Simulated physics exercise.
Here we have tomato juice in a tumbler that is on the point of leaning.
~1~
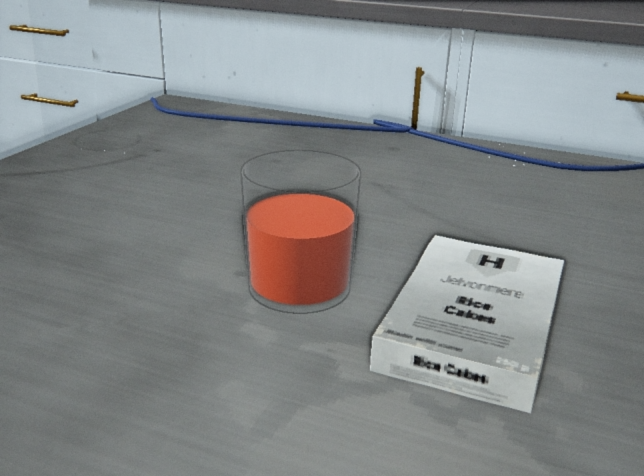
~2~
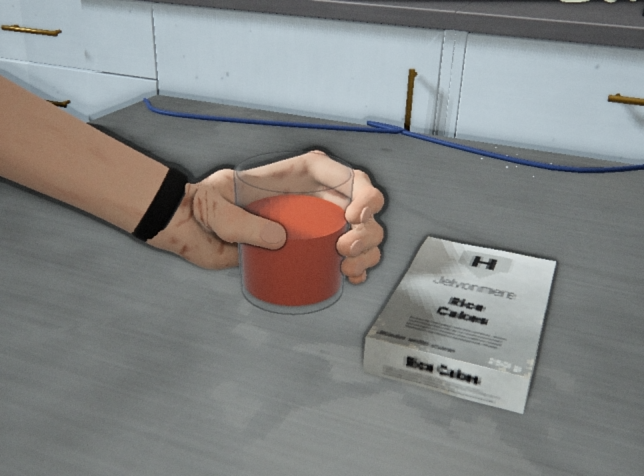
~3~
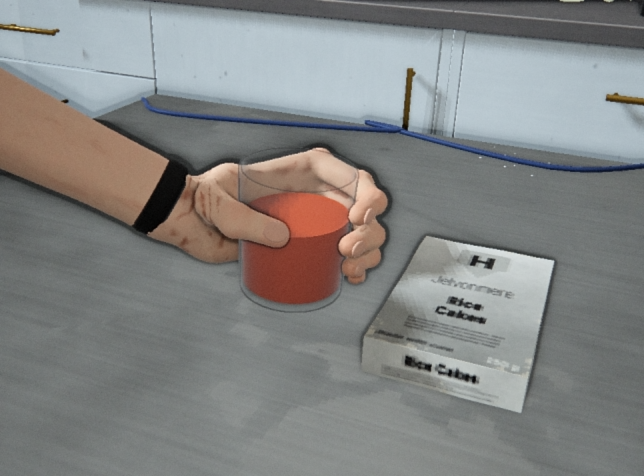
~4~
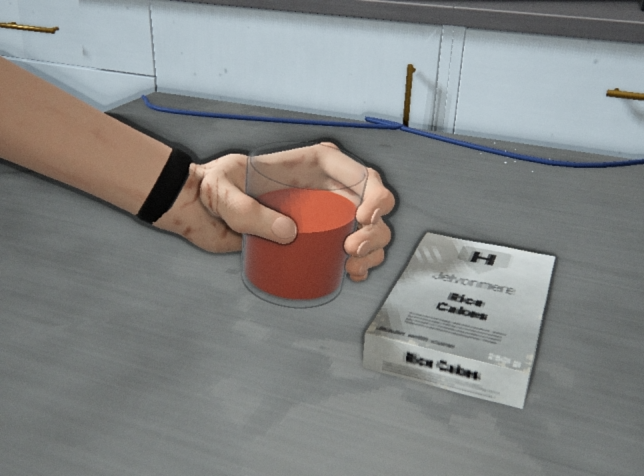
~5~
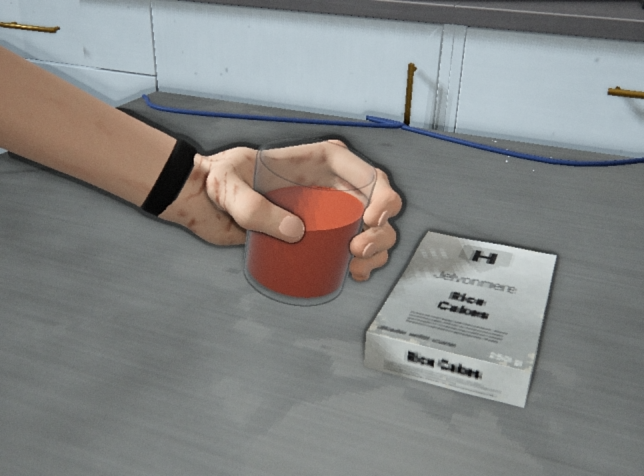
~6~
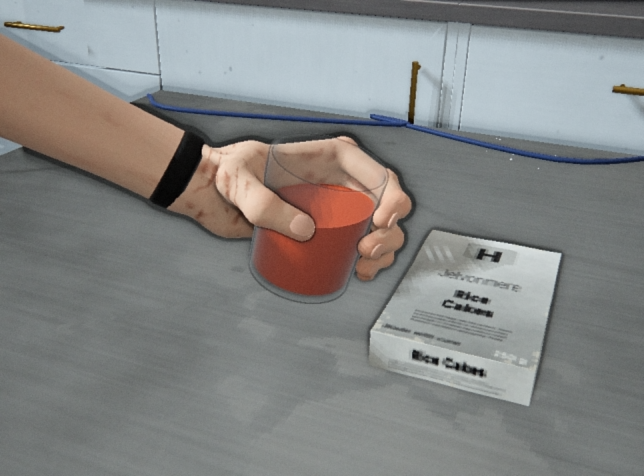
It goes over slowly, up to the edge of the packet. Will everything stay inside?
No, some comes out.
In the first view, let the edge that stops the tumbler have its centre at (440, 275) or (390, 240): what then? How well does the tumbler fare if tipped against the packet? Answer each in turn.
Some spilt; no spill.
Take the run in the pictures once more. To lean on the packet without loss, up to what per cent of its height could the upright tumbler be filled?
Roughly 40 per cent of its height.
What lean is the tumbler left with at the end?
I'd put it at roughly 55 degrees from the vertical.
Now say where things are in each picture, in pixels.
In the first picture, it stands upright; tumbler (300, 226) about two thirds full.
The second picture shows a hand takes hold; tumbler about two thirds full, surface at (293, 217); packet (468, 312).
In the third picture, it is leaning; tumbler (295, 225) about two thirds full.
The fourth picture shows tipping on its foot; tumbler about two thirds full, surface at (301, 210); packet (468, 308).
In the fifth picture, the top moves towards the packet; tumbler (306, 218) about two thirds full.
The sixth picture shows on the way over; tumbler about two thirds full, surface at (317, 206); packet (474, 305).
A moment on, the tumbler leans by about 35°; all is still inside.
Further on, the tumbler leans by about 50°; a puddle lies under it; nearly all of the tomato juice is inside.
When it is over, the tumbler leans by about 55°, against the packet; a puddle lies under it; about two thirds of the tomato juice is inside.
